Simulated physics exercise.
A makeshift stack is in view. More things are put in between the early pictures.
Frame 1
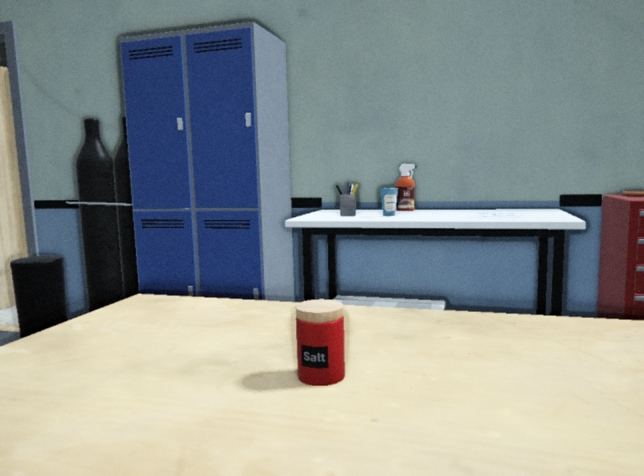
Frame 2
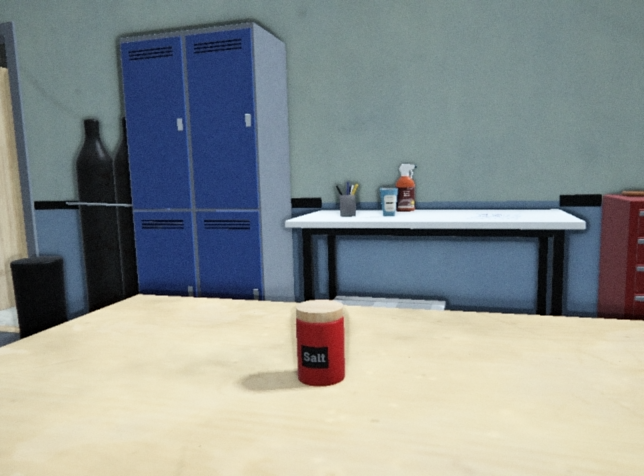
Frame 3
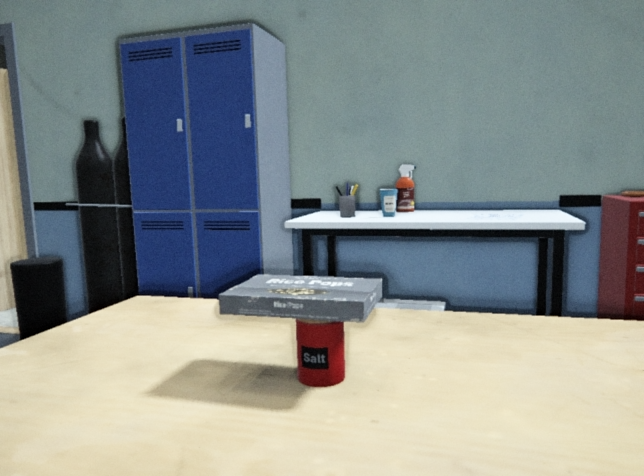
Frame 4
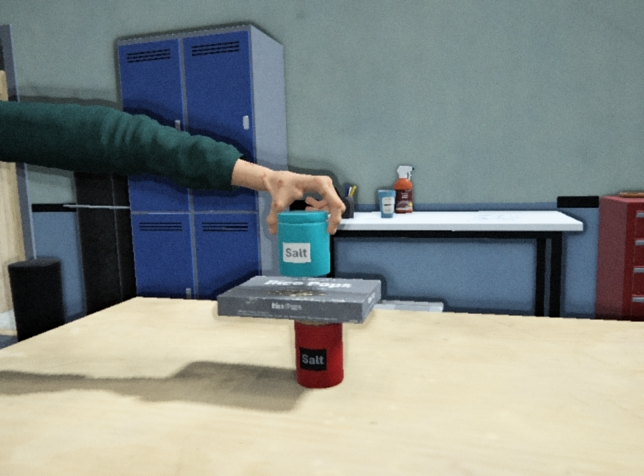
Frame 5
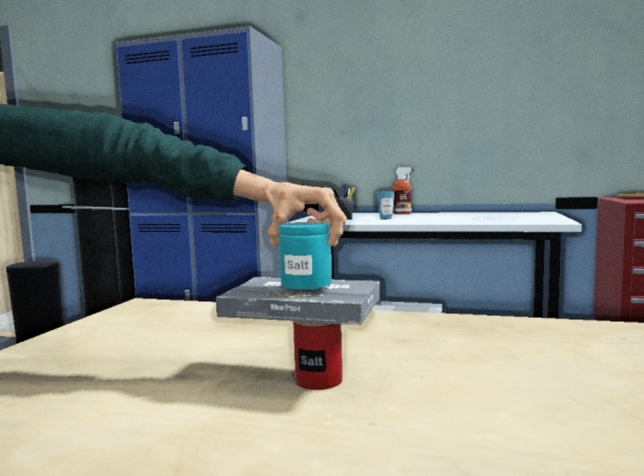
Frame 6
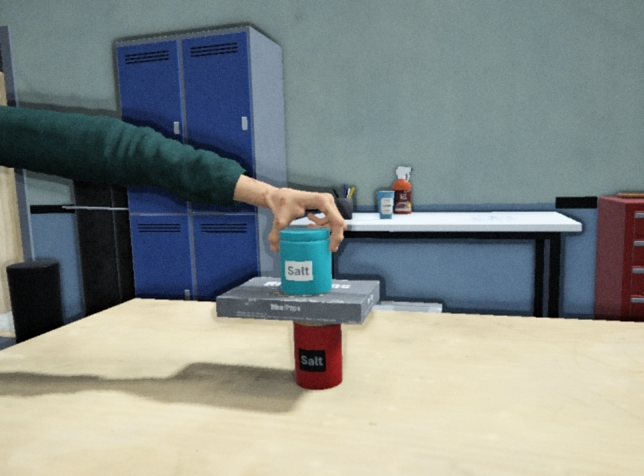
A hand lowers a turquoise salt jar onto a grey packet atop a red jar.
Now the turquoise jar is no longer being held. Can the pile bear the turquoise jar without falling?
Yes, it bears it.
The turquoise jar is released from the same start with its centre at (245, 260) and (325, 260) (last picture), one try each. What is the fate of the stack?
Result of try one is that it tips over, and of try two that it stays stable.
Then, 0.80 s on from there, no change.
Then, 1.70 s on from there, turquoise jar resting near (306, 260).
In the end, all 3 unmoved. At the end, from the last picture's camera, turquoise jar near (306, 260). The stack holds.
